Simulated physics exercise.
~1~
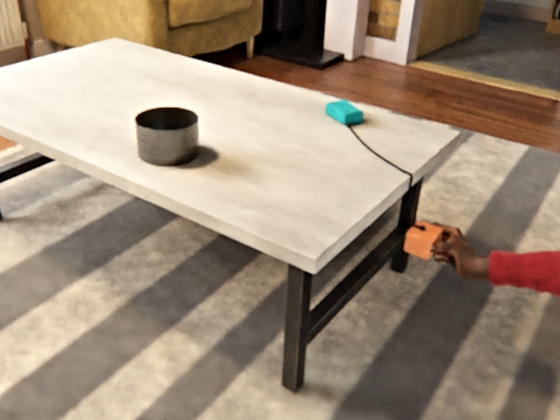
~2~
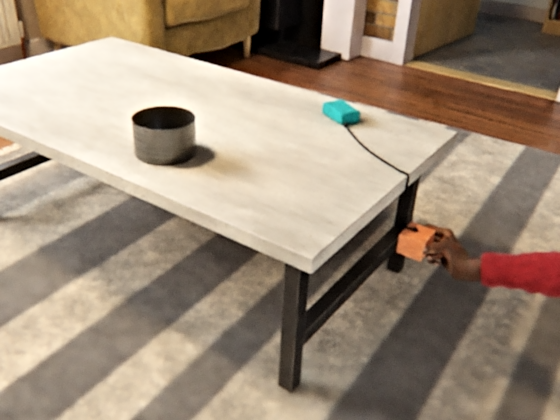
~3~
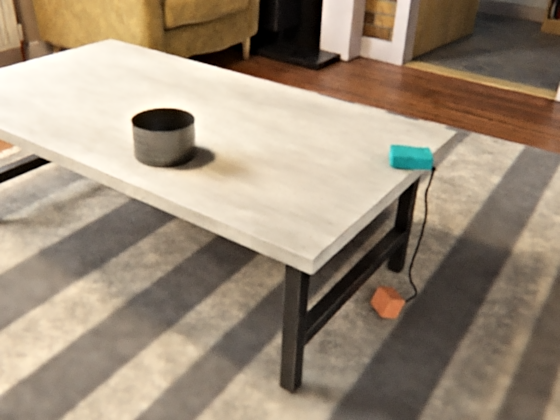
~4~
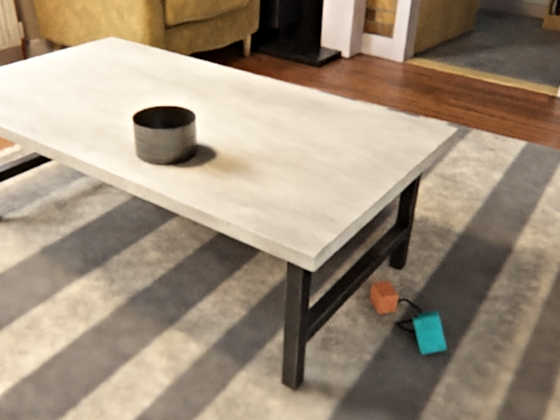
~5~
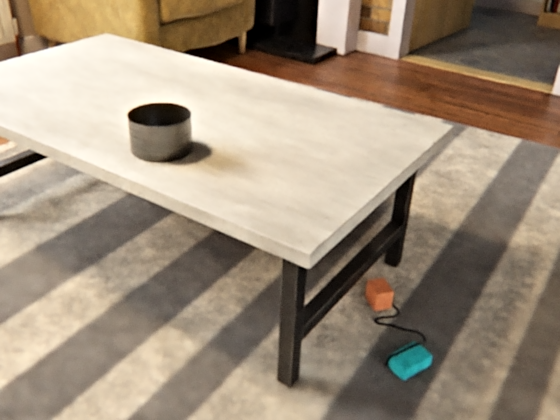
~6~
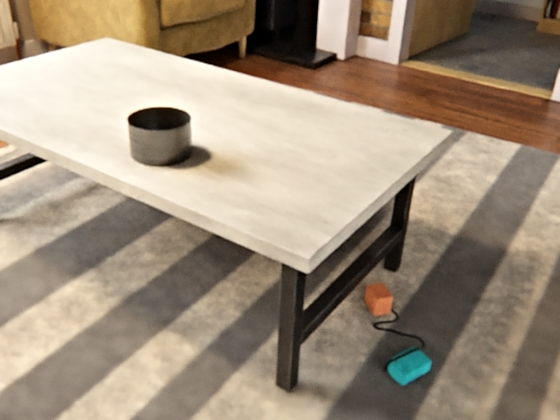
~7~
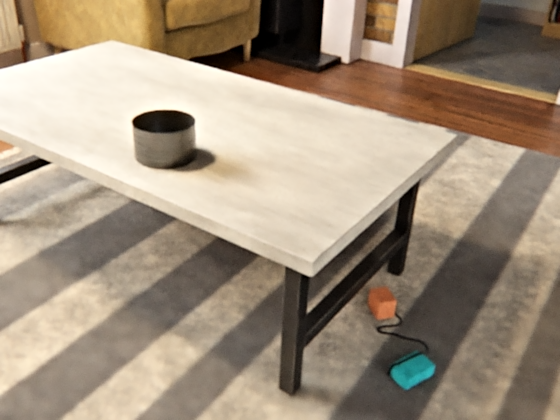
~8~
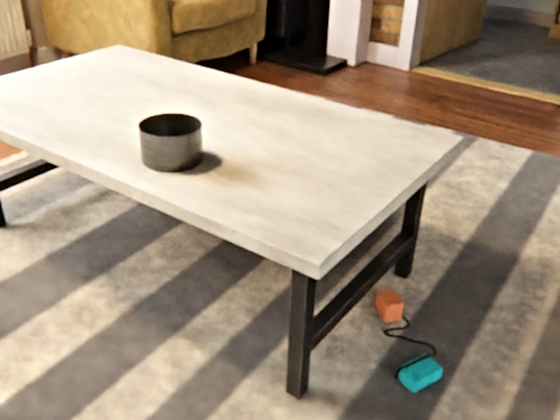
An orange block released by a hand drops to the rug, dragging a teal sponge down too.
